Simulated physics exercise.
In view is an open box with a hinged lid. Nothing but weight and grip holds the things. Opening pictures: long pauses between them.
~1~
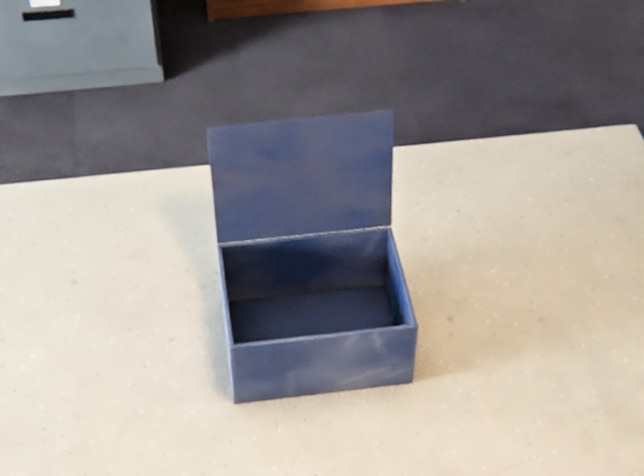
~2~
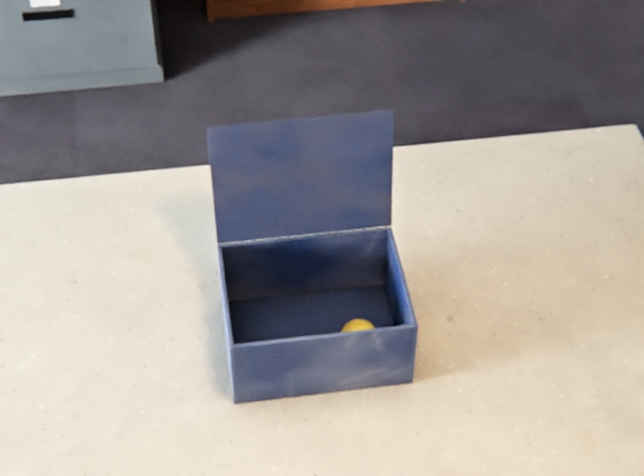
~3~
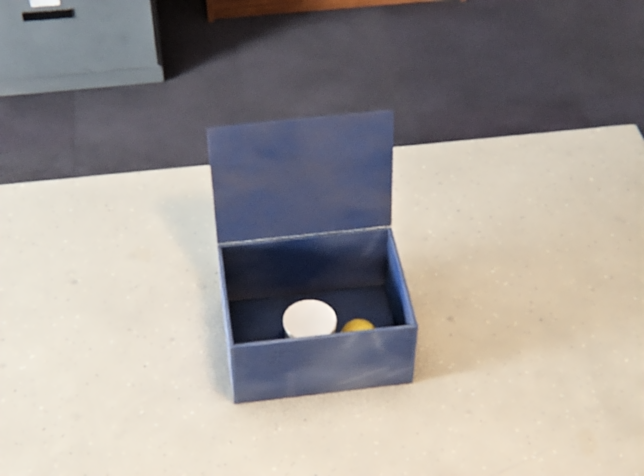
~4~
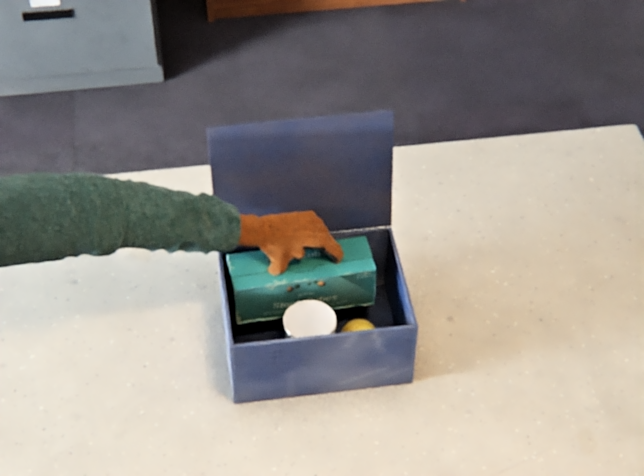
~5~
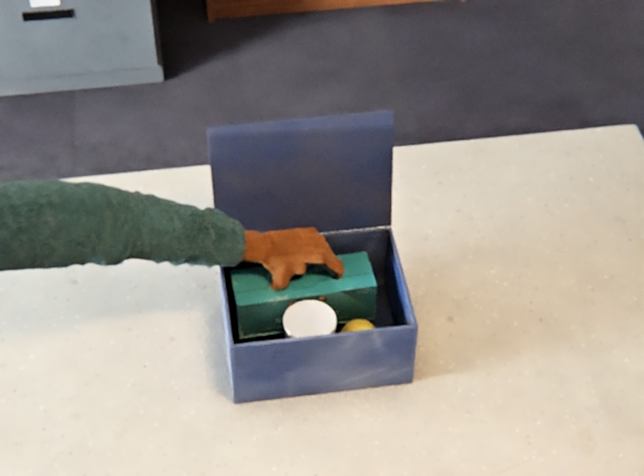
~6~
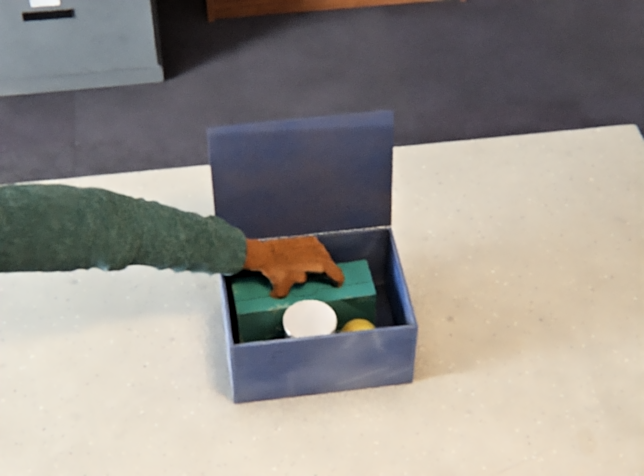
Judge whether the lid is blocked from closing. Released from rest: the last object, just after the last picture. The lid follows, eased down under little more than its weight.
Judgement: Not blocked, the lid closes.
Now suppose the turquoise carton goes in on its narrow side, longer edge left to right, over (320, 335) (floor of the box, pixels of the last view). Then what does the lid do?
Packed like that, it goes down completely.
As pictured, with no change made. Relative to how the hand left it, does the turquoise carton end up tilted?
Observation: It keeps the set orientation.
Then, 1.40 s on from there, lid 72° above the rim.
Then, 1.90 s on from there, lid 32° above the rim.
In the end, lid shut; all 3 unmoved. At the end, from the last picture's camera, turquoise carton near (303, 303).
